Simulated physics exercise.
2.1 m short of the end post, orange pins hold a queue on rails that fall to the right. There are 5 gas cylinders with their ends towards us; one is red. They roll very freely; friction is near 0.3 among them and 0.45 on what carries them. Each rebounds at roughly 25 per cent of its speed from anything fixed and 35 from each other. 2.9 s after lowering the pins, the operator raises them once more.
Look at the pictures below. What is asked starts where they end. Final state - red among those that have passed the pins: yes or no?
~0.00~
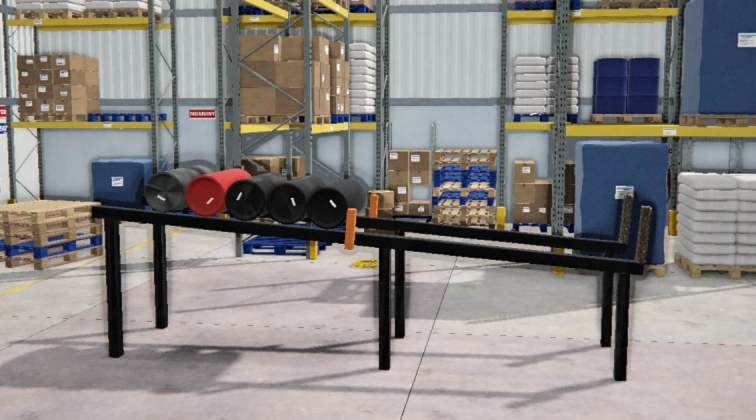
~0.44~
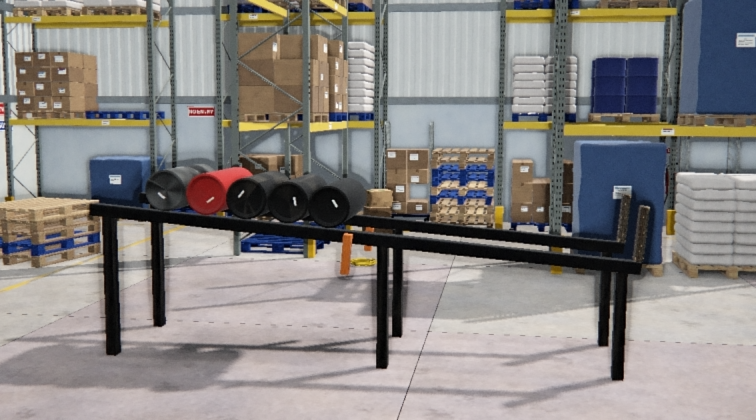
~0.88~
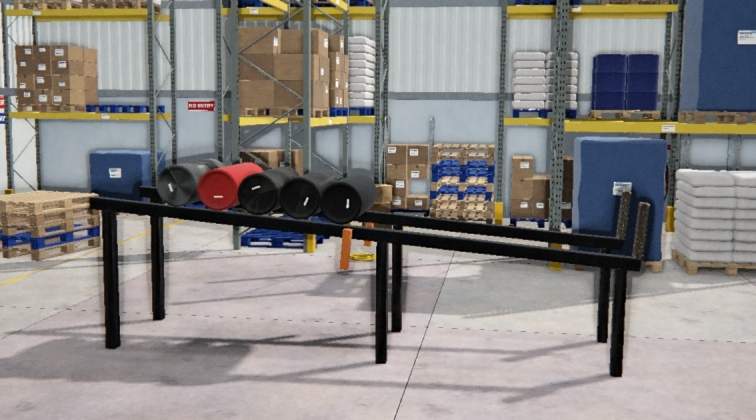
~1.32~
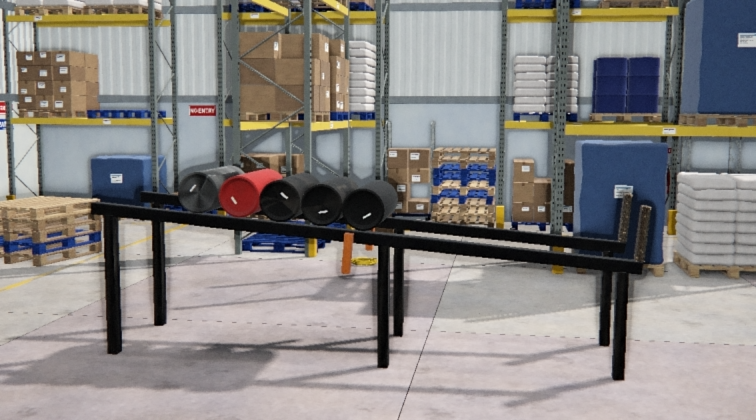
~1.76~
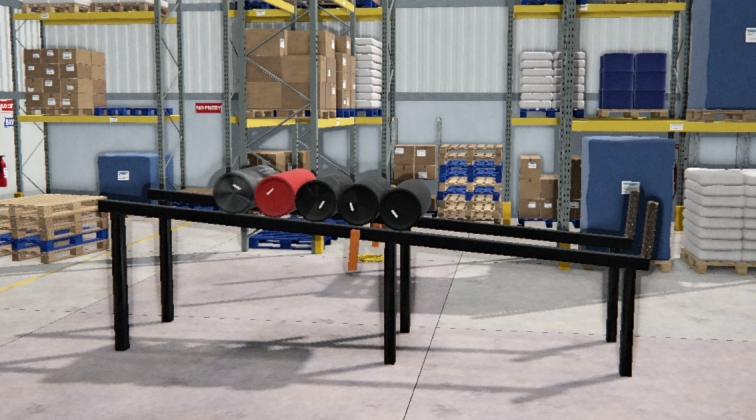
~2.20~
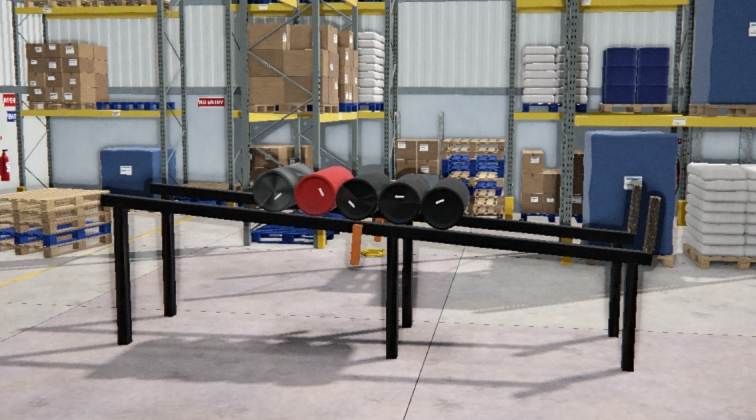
Yes, it is.
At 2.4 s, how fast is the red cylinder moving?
Estimate: Some 0.8 m/s.
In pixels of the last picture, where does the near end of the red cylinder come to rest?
It comes to rest around (489, 214).
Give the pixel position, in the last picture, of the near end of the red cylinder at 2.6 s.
Its near end sits close to (357, 200).
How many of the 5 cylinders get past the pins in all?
In all, 5.
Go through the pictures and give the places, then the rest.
Red (204, 196); pins up; the rack falls 5°, in the first frame.
Red (205, 195); pins down, in the second frame.
Red (216, 190); pins down; the first has rolled 10 cm, in the third frame.
Red (238, 197); pins down; the first has rolled 30 cm, in the fourth frame.
Red (274, 197); pins down; the first has rolled 50 cm, in the fifth frame.
Red (314, 196); pins down; the first has rolled 80 cm, in the sixth frame.
Then, 2.4 s in, red is on the rails, 20 cm above the pins, rolling right; 3 through so far.
Then, 2.6 s in, red is on the rails, 5 cm above the pins, rolling right; 3 through so far.
Then, 2.8 s in, red is on the rails, 15 cm below the pins, rolling right; 4 through so far.
In the end (4.4 s), red is on the rails, 95 cm below the pins; 5 through so far.
